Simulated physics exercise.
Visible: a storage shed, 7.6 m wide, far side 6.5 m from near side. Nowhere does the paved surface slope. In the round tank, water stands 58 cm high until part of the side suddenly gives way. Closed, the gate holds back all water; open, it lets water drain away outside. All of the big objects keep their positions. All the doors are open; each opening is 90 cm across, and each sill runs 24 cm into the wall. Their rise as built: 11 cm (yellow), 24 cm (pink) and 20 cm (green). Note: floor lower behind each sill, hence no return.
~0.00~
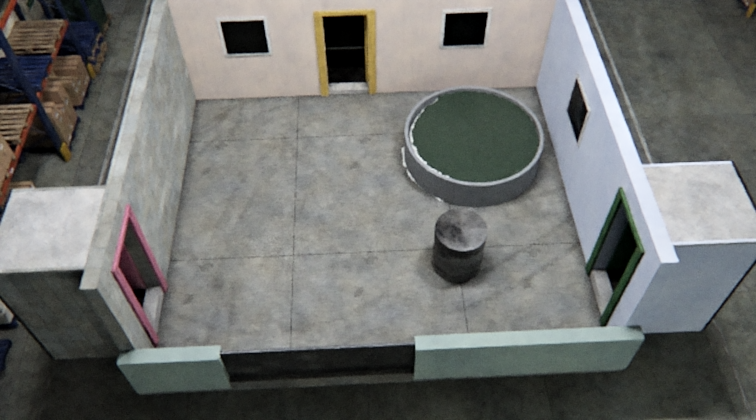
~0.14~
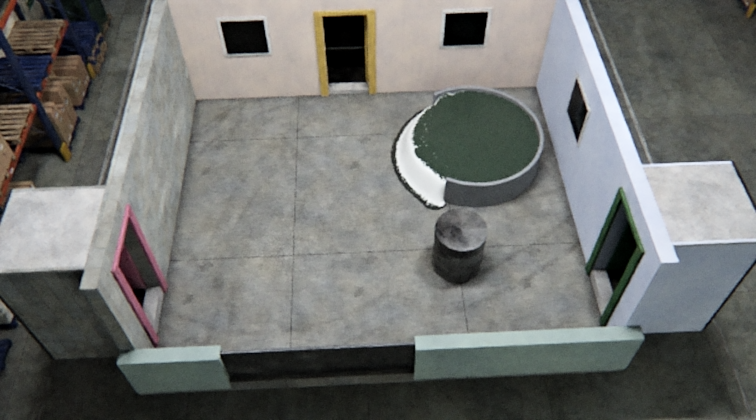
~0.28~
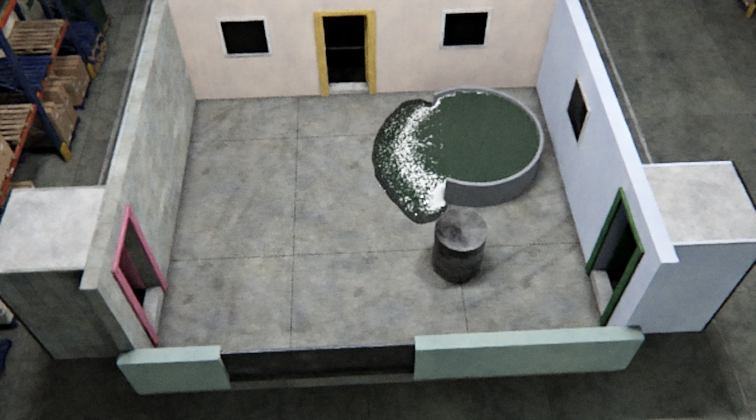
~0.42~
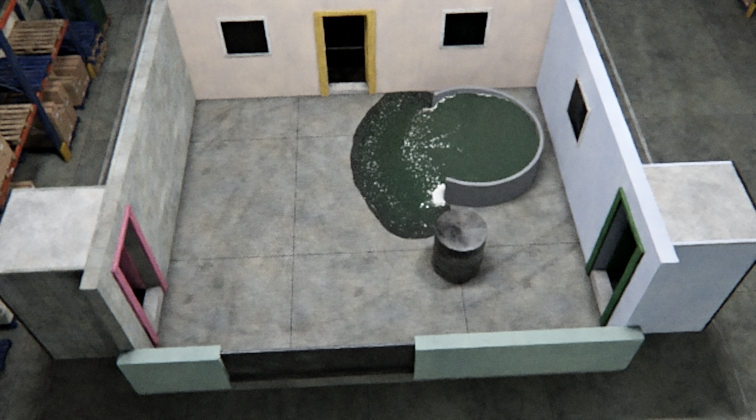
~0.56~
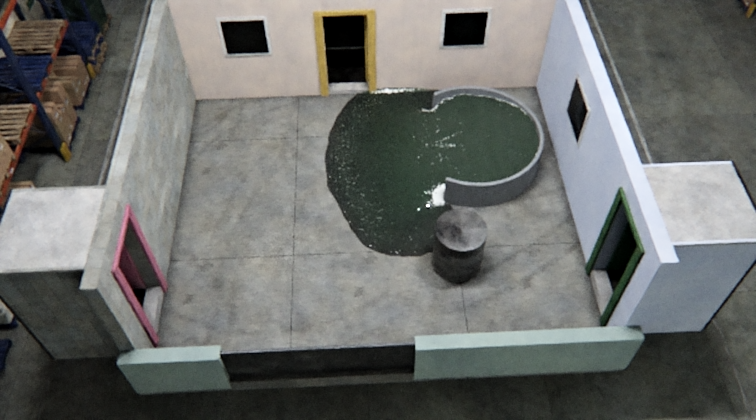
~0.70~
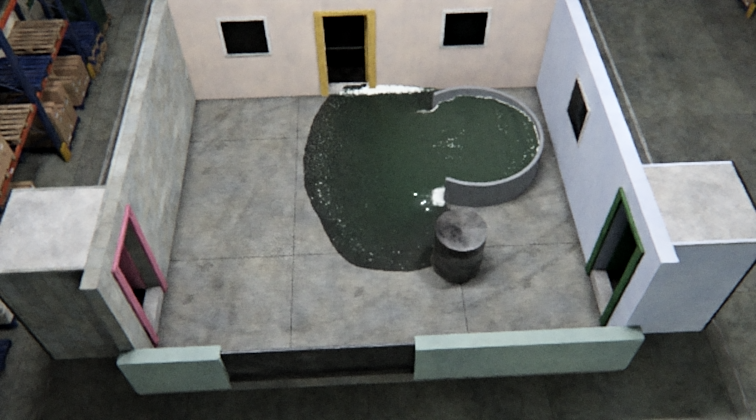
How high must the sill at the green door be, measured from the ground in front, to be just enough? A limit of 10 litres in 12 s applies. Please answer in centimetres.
About 12 cm.
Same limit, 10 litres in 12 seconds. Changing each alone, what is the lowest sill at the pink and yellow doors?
About 15 cm at pink and about 14.5 cm at yellow.
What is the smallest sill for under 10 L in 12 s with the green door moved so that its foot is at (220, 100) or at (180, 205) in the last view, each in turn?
You'd want roughly 27 cm there first, then roughly 19 cm.
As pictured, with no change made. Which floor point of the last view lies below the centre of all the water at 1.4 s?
Roughly (418, 158).
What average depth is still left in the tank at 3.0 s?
Close to 15 cm deep on average.
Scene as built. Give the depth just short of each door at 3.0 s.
In cm: Yellow 13, pink 13, green 0.
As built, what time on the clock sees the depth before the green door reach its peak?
Around 9.5 seconds.
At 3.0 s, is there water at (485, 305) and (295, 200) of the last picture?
Bone dry, then submerged.
After 1.4 s water covers 50 % of the floor, deepest (21 cm) near (404, 145); it has not reached the green door.
After 3.0 s water covers 70 % of the floor, deepest (36 cm) near (197, 100); it has not reached the green door.
After 12.0 s water covers 100 % of the floor, deepest (16 cm) near (565, 191); 11 cm at the green door, 0 litres in over its 20 cm sill.
At the green door as built, the water arrived by 8.1 s and peaked near 15 cm at 9.4 s.
With a sill of 10 cm, 27 litres would have come in within the 12 s; with 13.5 cm, 4 litres. So under 10 litres takes about 12 cm.
